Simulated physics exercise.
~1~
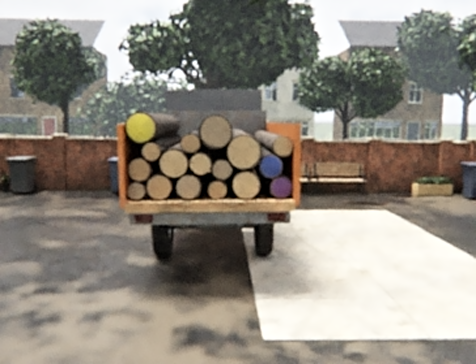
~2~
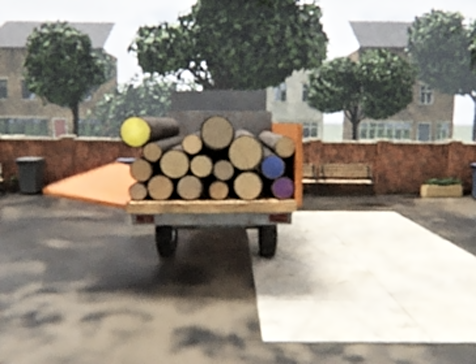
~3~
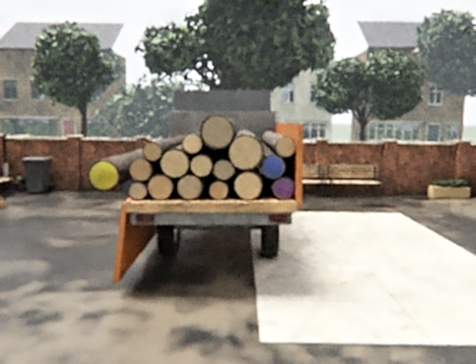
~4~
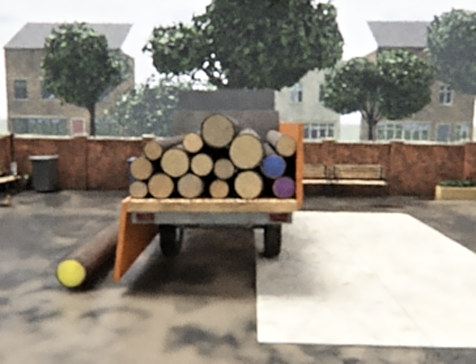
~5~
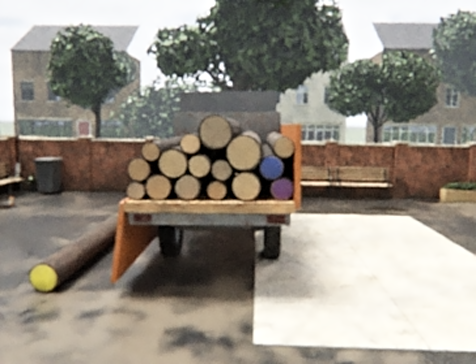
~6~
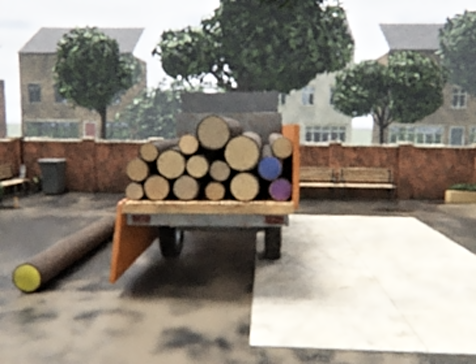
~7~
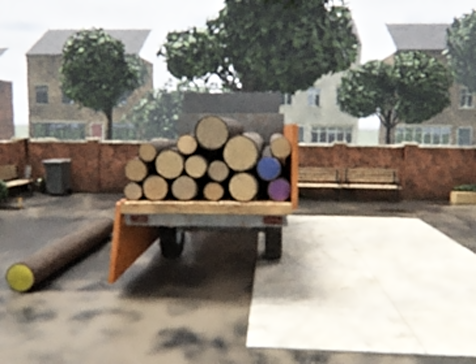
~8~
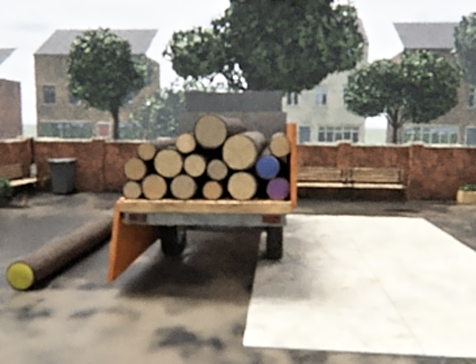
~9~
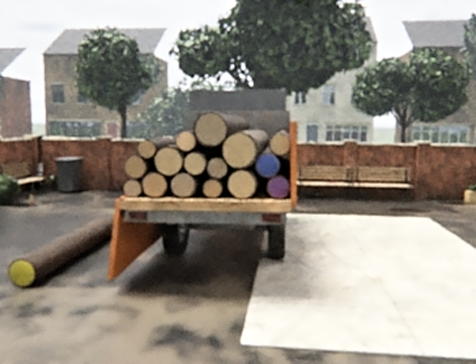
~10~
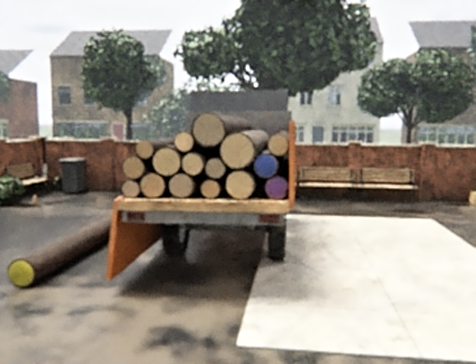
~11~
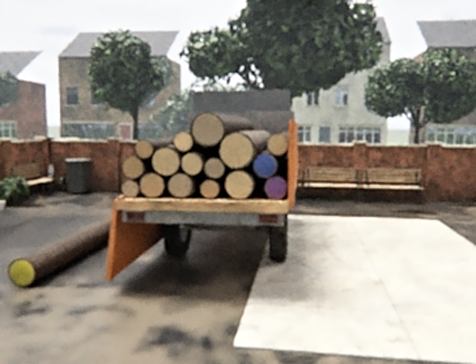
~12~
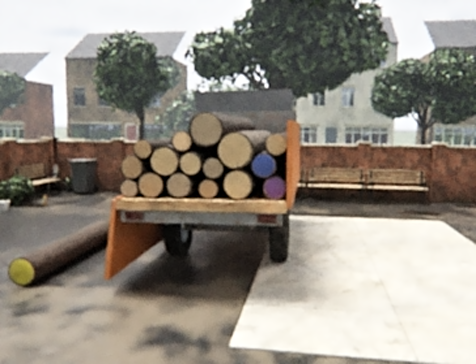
A flatbed lorry stacked with logs stands in a yard, seen from behind, with a brick wall, benches, trees and houses beyond and a pale patch of ground to the right. Most log ends are plain brown, with a yellow one at the upper left and a blue one above a purple one on the right. The orange left side drops open and hangs down. The yellow-ended log rolls off that edge, falls to the ground and rolls a little left before stopping. The view drifts slightly sideways while the other logs, blue and purple included, stay stacked aboard.
